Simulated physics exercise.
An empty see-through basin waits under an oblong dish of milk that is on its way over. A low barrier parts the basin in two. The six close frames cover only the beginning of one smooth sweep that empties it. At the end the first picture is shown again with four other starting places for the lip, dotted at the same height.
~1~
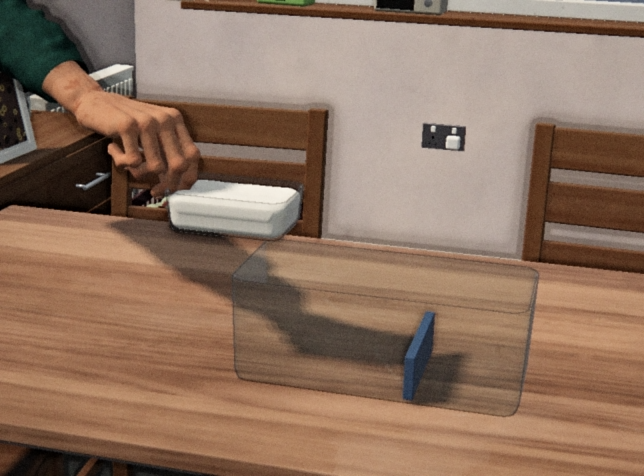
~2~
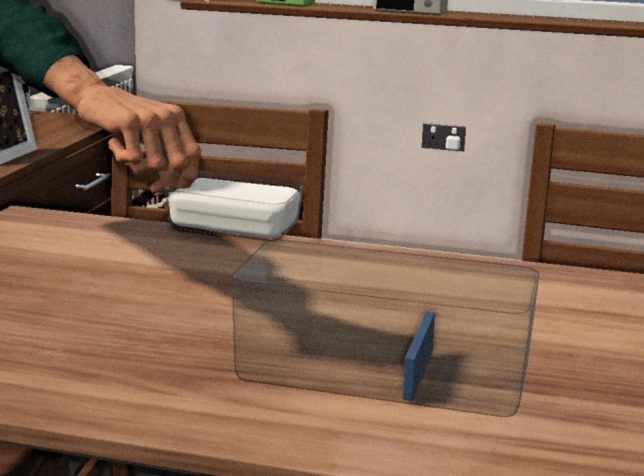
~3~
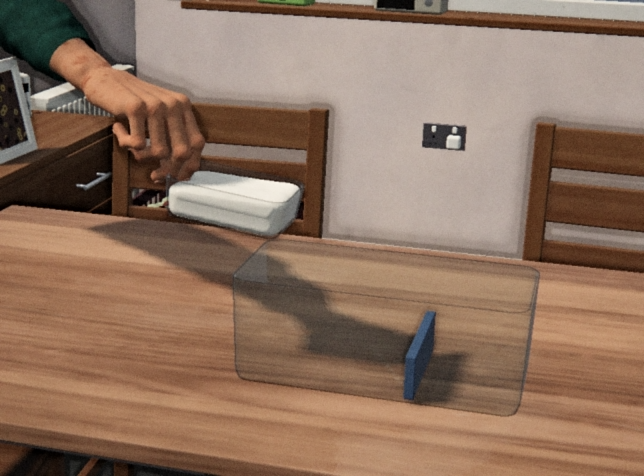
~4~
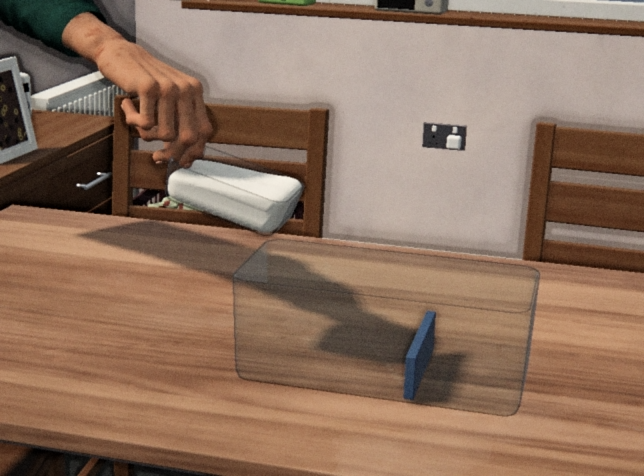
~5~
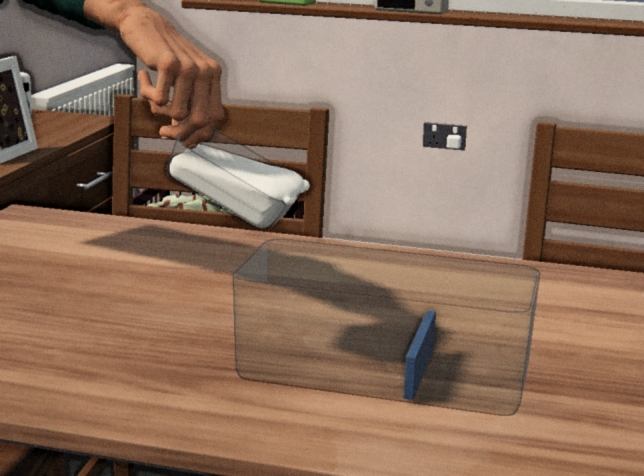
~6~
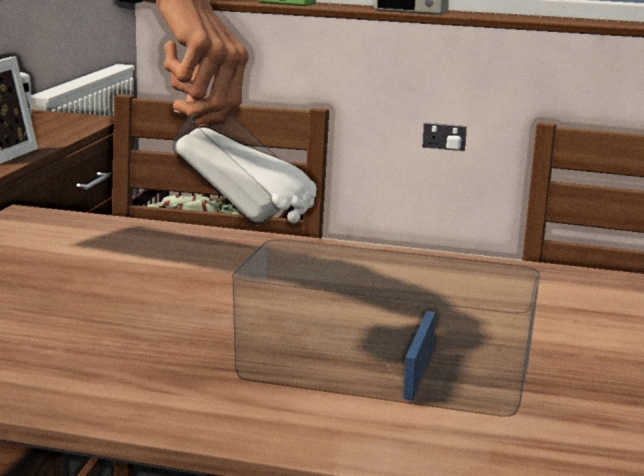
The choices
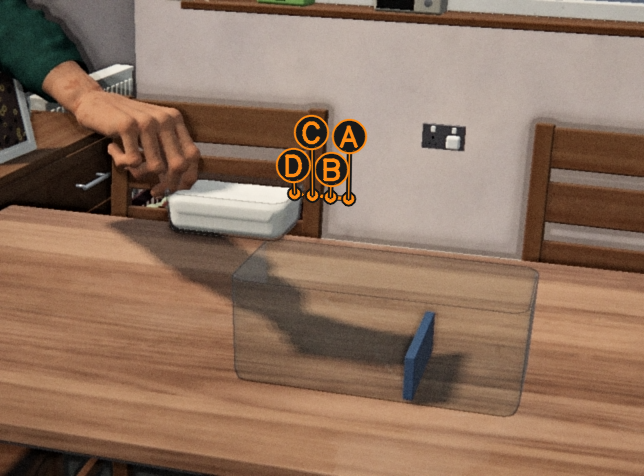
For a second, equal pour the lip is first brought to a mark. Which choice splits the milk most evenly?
Use spot B.
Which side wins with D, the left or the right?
The left one.
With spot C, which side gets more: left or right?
The left one.
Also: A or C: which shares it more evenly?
The answer is A.
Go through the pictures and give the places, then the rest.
The first picture shows upright, lip at (294, 193); basin from (235, 375) to (519, 415); top of the wall at (421, 333); nothing has left yet.
The second picture shows upright, lip at (294, 193); nothing has left yet.
The third picture shows tipped about 7°, lip at (294, 193); nothing has left yet.
The fourth picture shows tipped about 15°, lip at (294, 193); milk is over the lip, down to (294, 193).
The fifth picture shows tipped about 26°, lip at (295, 192); milk is over the lip, down to (295, 192).
The sixth picture shows tipped about 39°, lip at (294, 193); milk is over the lip, down to (302, 212).
On the marked copy, A at (348, 199); B at (330, 197); C at (312, 195); D at (294, 193).
With A, about 33 % ends left of the wall and 62 % right of it; 5 % is lost outside.
With B, about 46 % ends left of the wall and 51 % right of it.
With C, about 82 % ends left of the wall and 14 % right of it; 3 % is lost outside.
With D, about 92 % ends left of the wall and 5 % right of it; 3 % is lost outside.
